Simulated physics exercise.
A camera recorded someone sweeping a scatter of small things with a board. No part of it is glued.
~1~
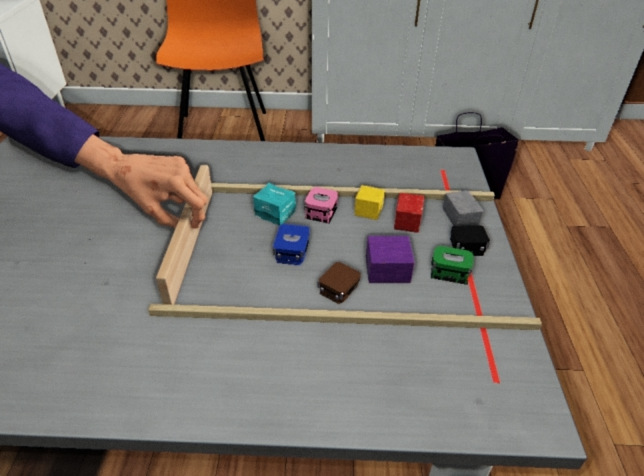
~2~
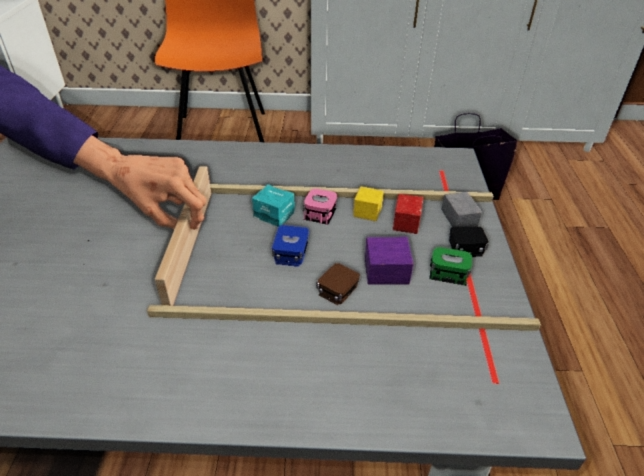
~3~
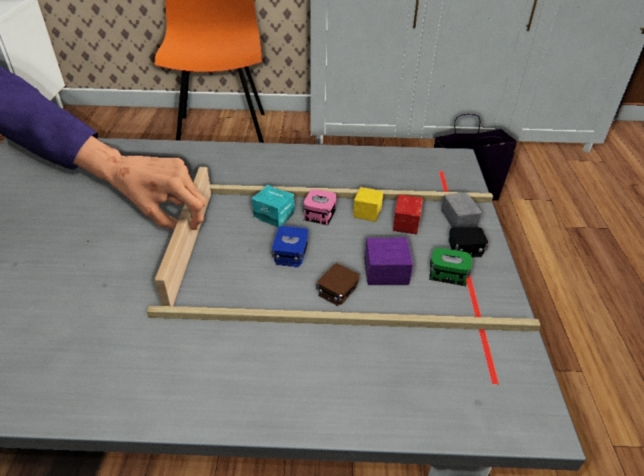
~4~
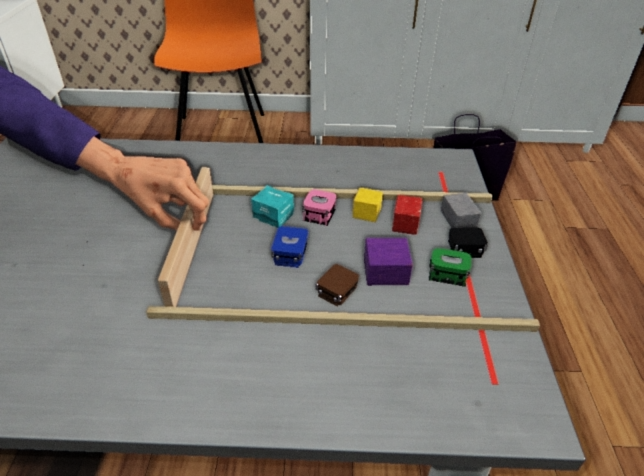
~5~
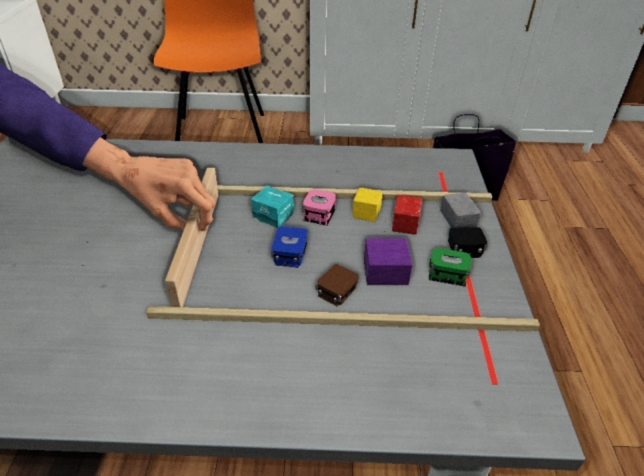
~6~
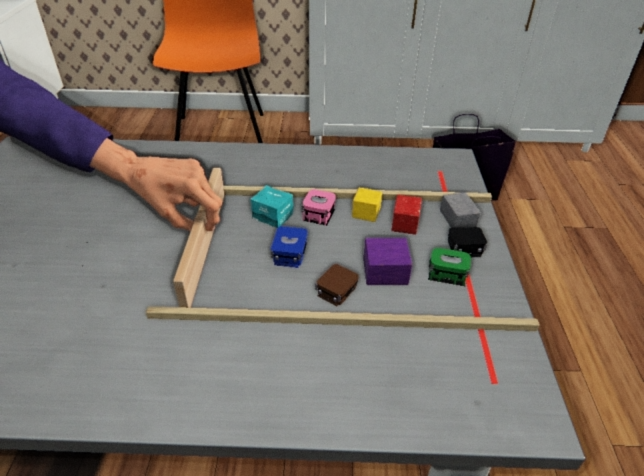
To begin with, a hand in a purple sleeve holds a wooden board upright between two rails on a grey table, left of scattered colourful blocks and small cases, and stays nearly still. Then the hand slides the board slightly right, while the objects remain in place near the red line.
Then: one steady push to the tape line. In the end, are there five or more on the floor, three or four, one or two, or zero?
Pretty sure the pieces that leave the surface number three or four this time.
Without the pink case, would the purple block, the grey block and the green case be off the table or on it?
Purple block: Still there. Grey block: Over the edge. Green case: Over the edge.
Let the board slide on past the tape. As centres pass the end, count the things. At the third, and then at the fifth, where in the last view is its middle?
At (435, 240) for the third, at (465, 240) for the fifth.
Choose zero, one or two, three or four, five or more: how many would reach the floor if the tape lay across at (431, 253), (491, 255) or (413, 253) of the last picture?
In order: 1 or 2, five or over, not one.
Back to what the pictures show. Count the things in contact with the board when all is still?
It's touching 4 at the end.
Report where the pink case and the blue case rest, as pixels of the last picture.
Close to (497, 207); the other close to (478, 252).
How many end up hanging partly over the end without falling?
My count gives 3.
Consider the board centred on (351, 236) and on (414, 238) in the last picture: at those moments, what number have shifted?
The count is 7 at the first point and 9 at the second.
Soon after, none off yet; grey block at rest near (460, 211); black case at rest near (466, 243); green case at rest near (449, 267).
Then, none off yet; grey block moved a little near (477, 213); black case at rest near (466, 243); green case moved about its own width near (478, 271).
At rest, the number that fall off is three or four; fallen, yellow block, green case and grey block.
